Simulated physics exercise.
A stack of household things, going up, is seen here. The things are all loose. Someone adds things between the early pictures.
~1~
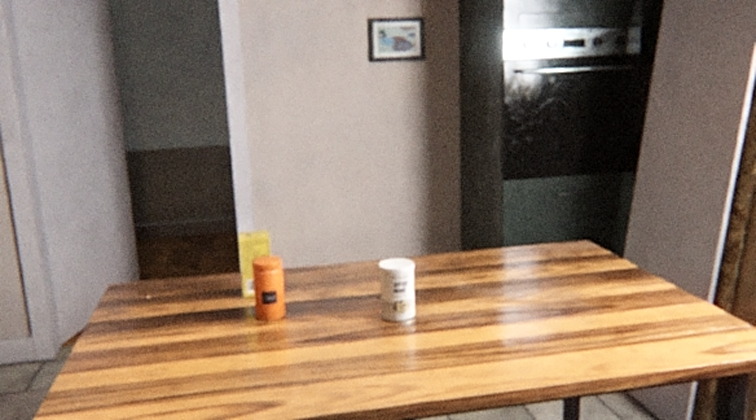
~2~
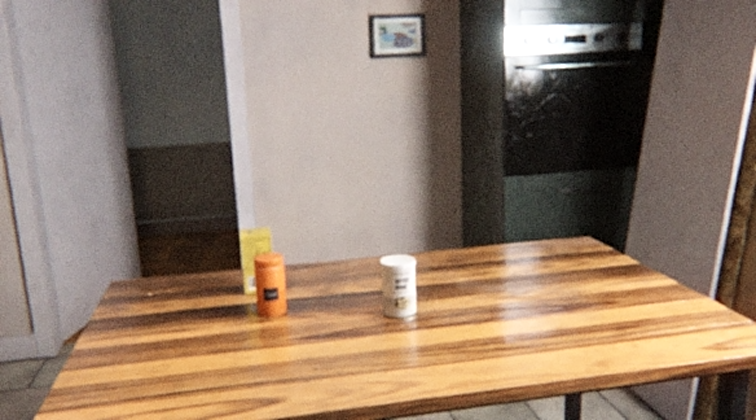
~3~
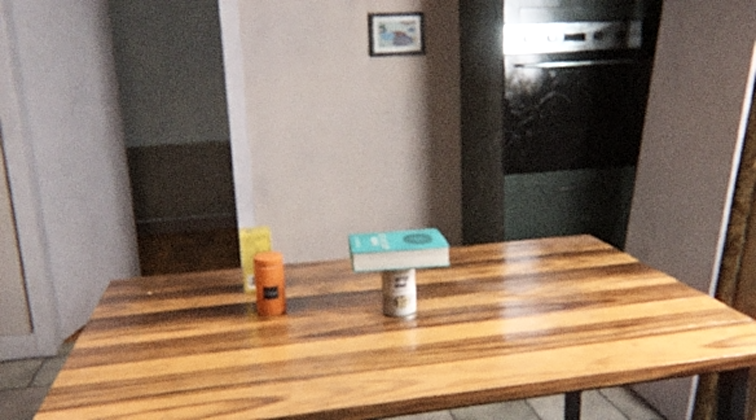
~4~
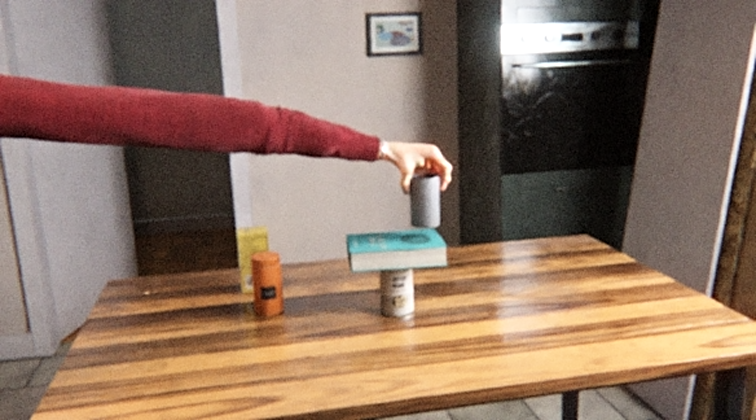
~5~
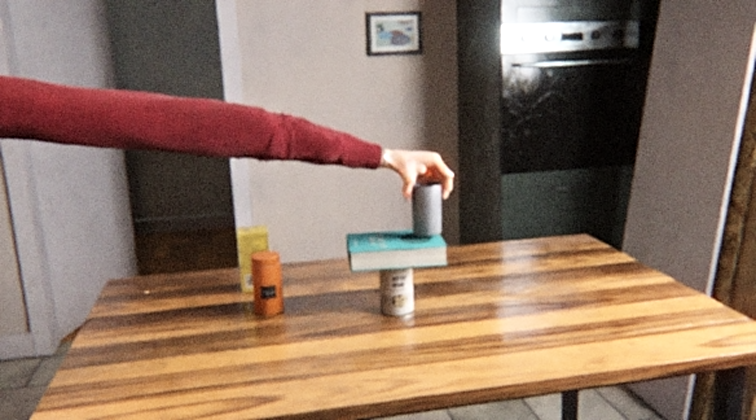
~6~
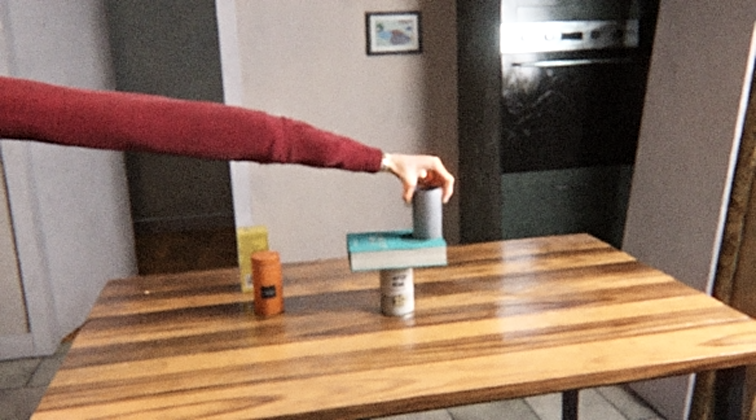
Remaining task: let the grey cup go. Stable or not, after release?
Stable.
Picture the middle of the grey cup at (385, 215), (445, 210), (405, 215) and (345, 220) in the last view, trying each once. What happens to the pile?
Well, the first time it stays intact, the second time it tips over, the third time it stays intact, and the fourth time it tips over.
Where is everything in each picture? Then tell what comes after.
In the first frame, the last thing is not in view yet; orange jar (269, 288).
In the second frame, the last thing is not in view yet; yellow carton (258, 260).
In the third frame, the last thing is not in view yet; orange jar (270, 284).
In the fourth frame, still above its spot; grey cup (425, 200); yellow carton (255, 259).
In the fifth frame, still above its spot; grey cup (426, 208); orange jar (267, 283).
In the sixth frame, set down, still held; grey cup (427, 213); yellow carton (255, 258).
Then, 0.70 s past the last view, nothing moves.
Then, 1.60 s past the last view, grey cup resting near (427, 213).
Then, 2.50 s past the last view, things are still on the move.
Finally, all 5 still in place. Final places as the last picture's camera would see them, grey cup near (427, 213). The pile keeps its balance.
